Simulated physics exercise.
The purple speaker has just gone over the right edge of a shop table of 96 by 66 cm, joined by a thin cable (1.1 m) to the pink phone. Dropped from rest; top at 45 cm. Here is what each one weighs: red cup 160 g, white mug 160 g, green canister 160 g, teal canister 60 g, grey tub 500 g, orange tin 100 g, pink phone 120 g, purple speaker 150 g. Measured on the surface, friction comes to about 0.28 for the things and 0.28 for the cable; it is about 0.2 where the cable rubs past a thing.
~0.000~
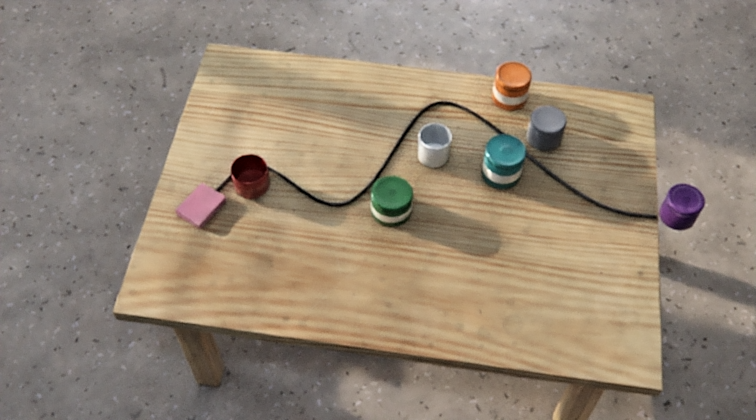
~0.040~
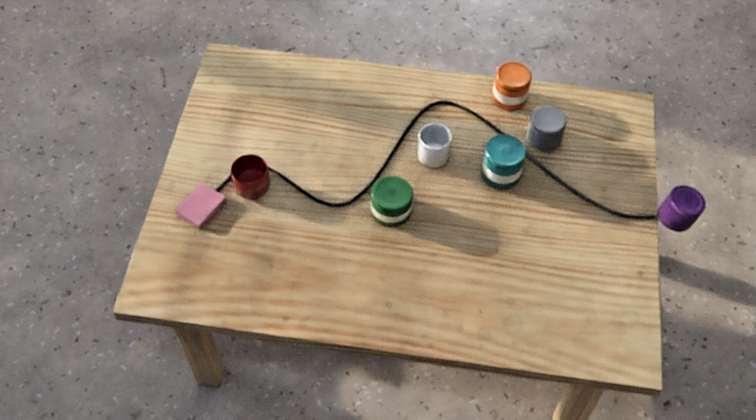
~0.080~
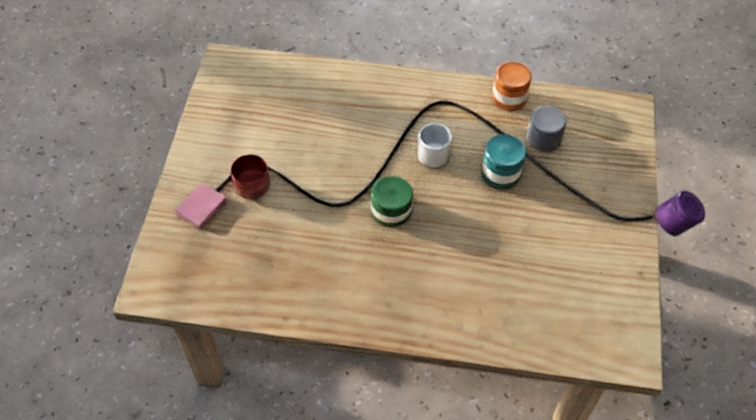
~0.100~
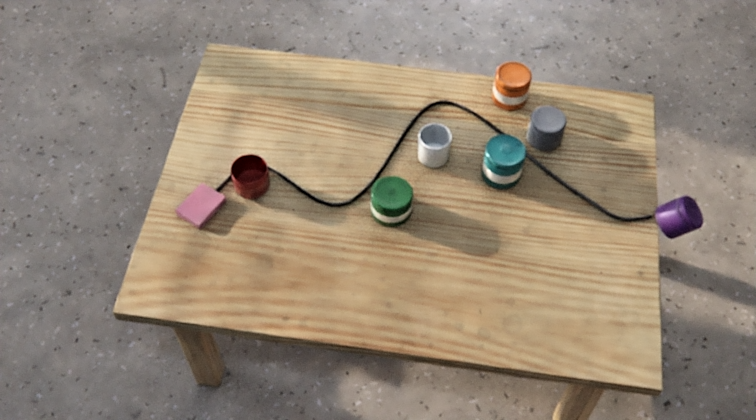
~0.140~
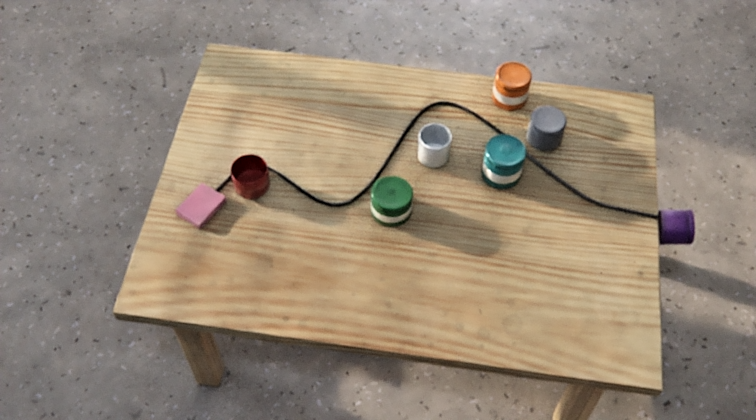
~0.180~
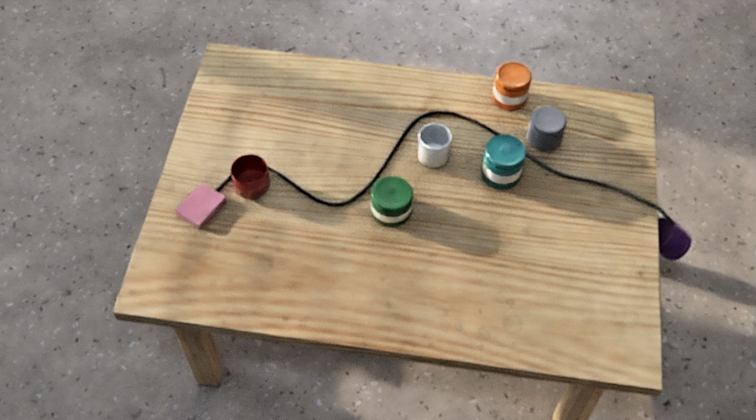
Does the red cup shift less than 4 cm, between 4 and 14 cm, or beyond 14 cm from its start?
It is left at mid-distance.
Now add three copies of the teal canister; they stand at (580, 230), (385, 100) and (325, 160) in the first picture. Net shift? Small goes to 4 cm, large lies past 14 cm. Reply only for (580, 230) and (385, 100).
First: A slight shift; second: A slight shift.
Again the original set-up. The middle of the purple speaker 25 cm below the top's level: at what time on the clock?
Estimate: About 0.30 s.
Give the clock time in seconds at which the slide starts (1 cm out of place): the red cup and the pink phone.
The red cup at 0.36 seconds and the pink phone at 0.34 seconds.
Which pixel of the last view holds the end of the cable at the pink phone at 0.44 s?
In the last view it is close to (254, 176).
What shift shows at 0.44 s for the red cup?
Red cup: Roughly 6 cm.
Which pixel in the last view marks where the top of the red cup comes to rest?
Last view, top position: About (288, 183).
After 0.4 s, the cable's tail end at (254, 176); red cup 6 cm off its start, pink phone 9 cm off its start, purple speaker over the edge.
After 0.7 s, the cable's tail end at (279, 162); red cup 8 cm off its start, pink phone 17 cm off its start, purple speaker over the edge.
After 0.9 s, the cable's tail end at (279, 162); red cup 8 cm off its start at (288, 183), pink phone 17 cm off its start at (262, 147), purple speaker over the edge.
After 1.2 s, the cable's tail end at (279, 162); red cup 8 cm off its start, pink phone 17 cm off its start, purple speaker over the edge.
After 2.4 s, the cable's tail end at (279, 162); red cup 8 cm off its start at (288, 183), pink phone 17 cm off its start at (262, 147), purple speaker over the edge, white mug 3 cm off its start at (437, 147).
